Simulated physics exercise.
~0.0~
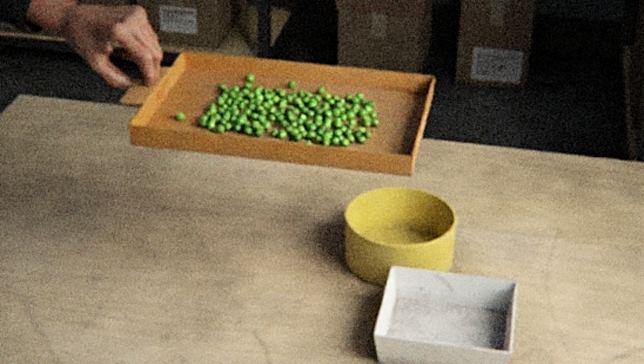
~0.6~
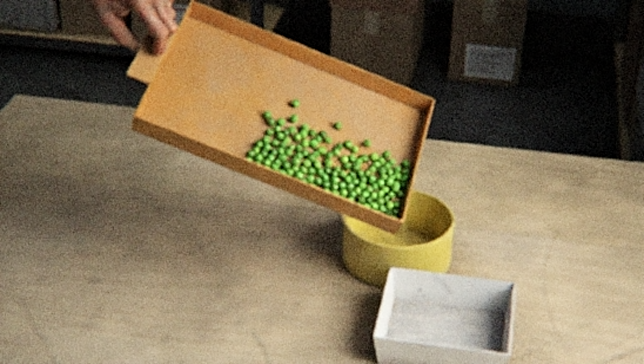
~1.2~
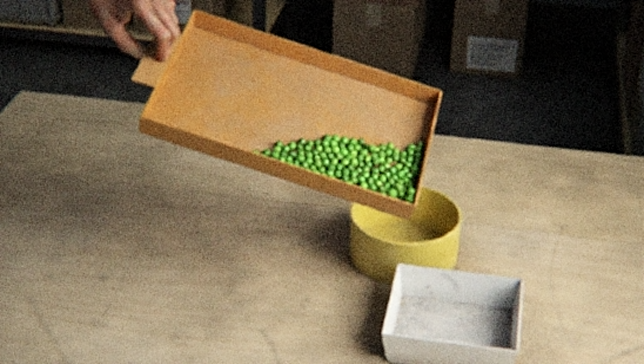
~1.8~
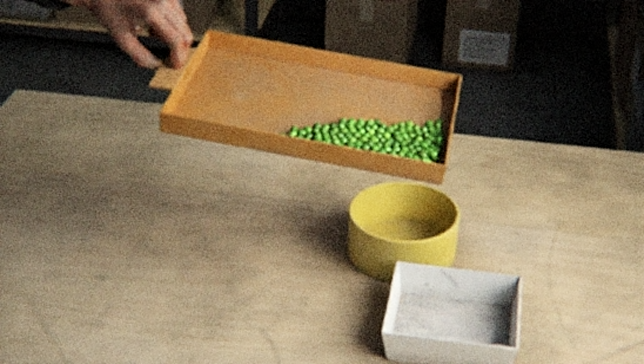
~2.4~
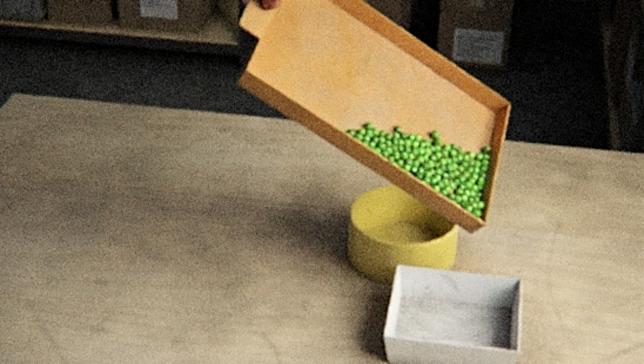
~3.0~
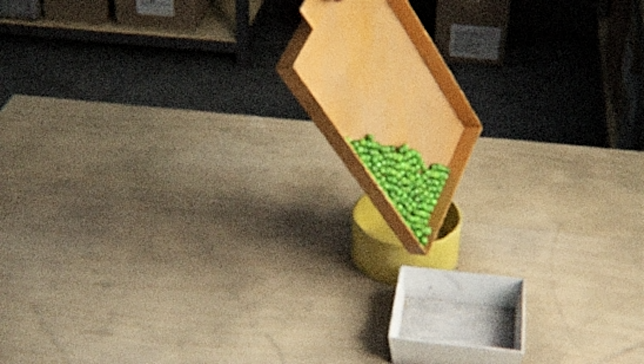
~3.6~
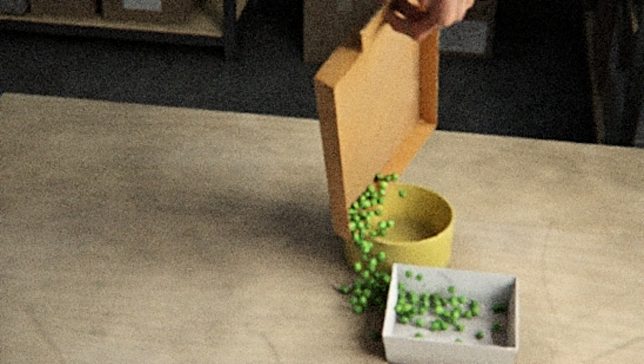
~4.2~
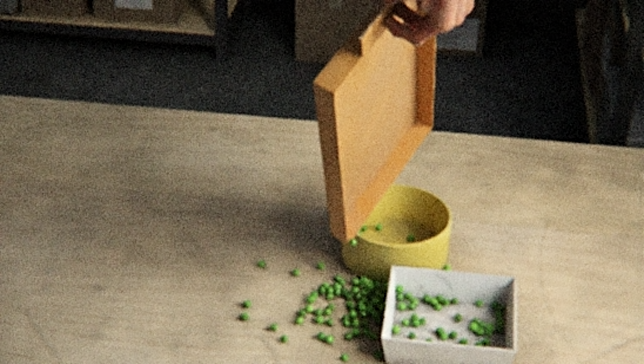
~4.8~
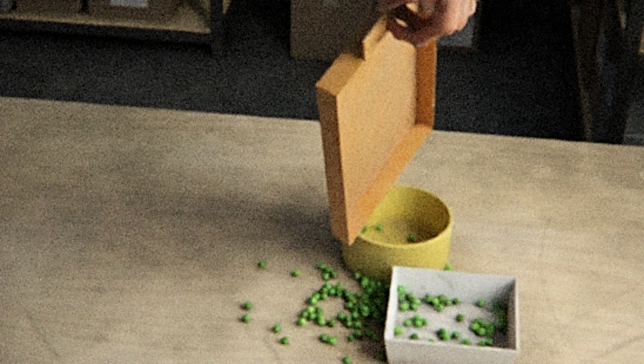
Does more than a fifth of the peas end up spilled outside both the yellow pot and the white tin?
Yes, well over a fifth of the peas miss both containers. The white tin also ends up with more than a fifth, while the yellow pot gets less than that.
